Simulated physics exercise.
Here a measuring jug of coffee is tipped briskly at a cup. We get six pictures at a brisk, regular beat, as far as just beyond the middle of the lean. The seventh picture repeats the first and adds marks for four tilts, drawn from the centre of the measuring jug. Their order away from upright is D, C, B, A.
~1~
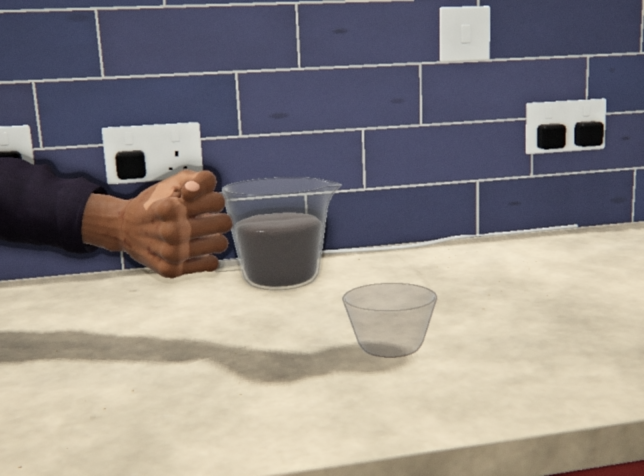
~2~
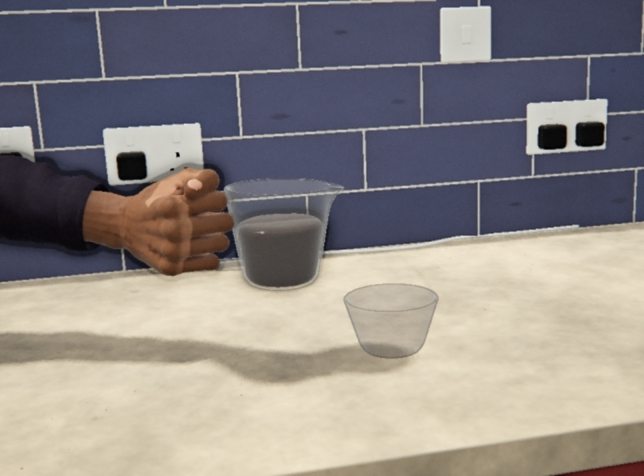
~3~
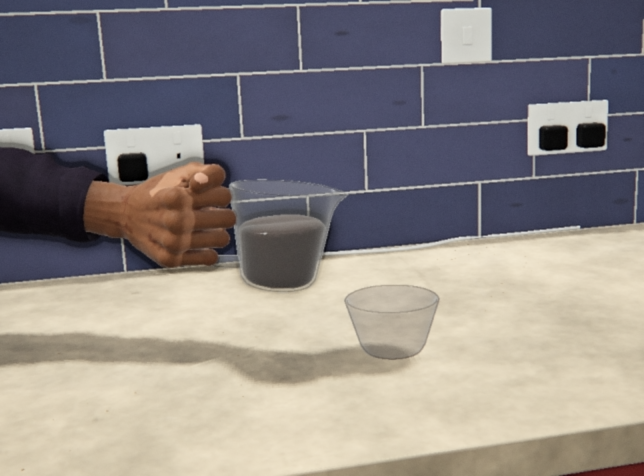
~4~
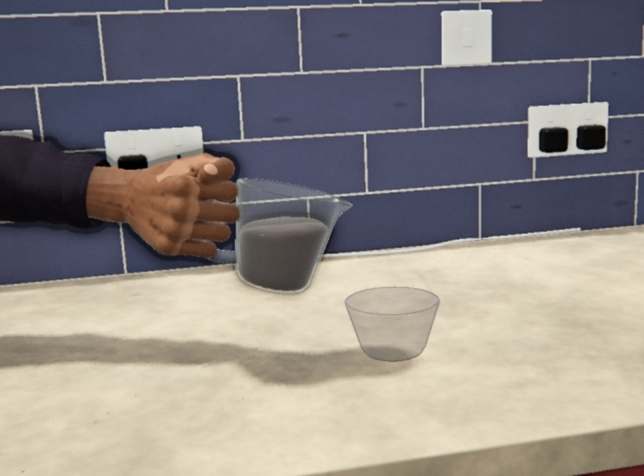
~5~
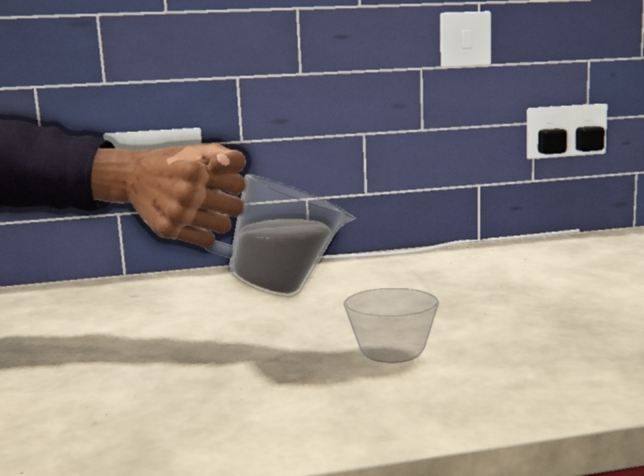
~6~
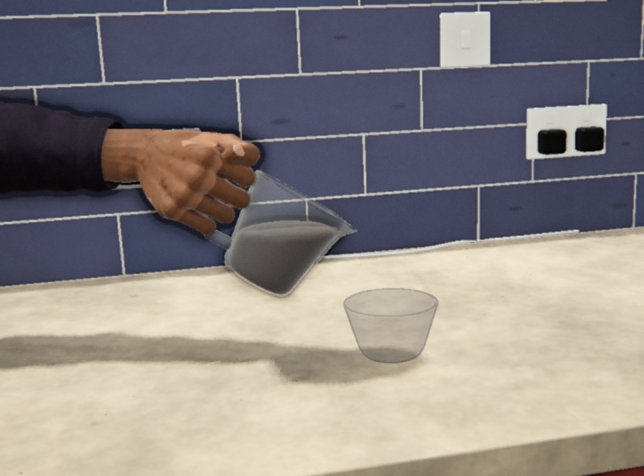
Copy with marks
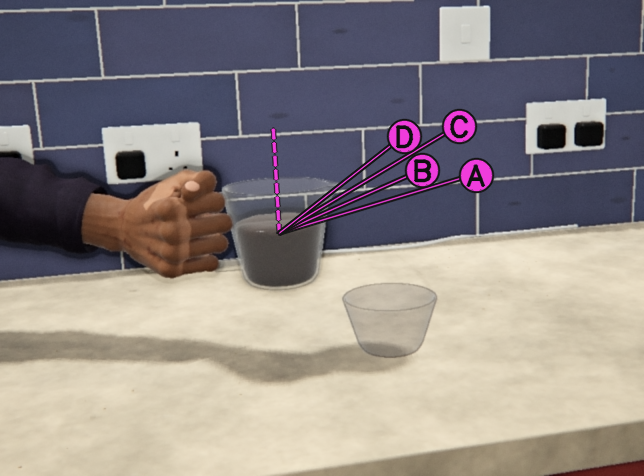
A hand in a dark sleeve holds a clear measuring jug of dark liquid above a pale, mottled kitchen worktop, seen from the front and slightly above. An empty clear cup stands right of the jug, with blue wall tiles, white sockets and a switch behind. The jug begins upright, then the hand rises and tilts it steadily rightward, while the cup stays put.
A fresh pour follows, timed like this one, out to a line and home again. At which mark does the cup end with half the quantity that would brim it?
I would pick line C.
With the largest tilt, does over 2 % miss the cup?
Yes.
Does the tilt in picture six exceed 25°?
Yes.
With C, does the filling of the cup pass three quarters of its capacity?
No, it does not.
On the marked copy, A at (459, 178); B at (406, 176); C at (444, 133); D at (390, 145).
Choosing A, the cup ends with about 73 % of what it can hold; 18 % of the coffee is spilt.
Choosing B, the cup ends with about 65 % of what it can hold; 11 % of the coffee is spilt.
Choosing C, the cup ends with about 53 % of what it can hold; 5 % of the coffee is spilt.
Choosing D, the cup ends with about 36 % of what it can hold; 3 % of the coffee is spilt.
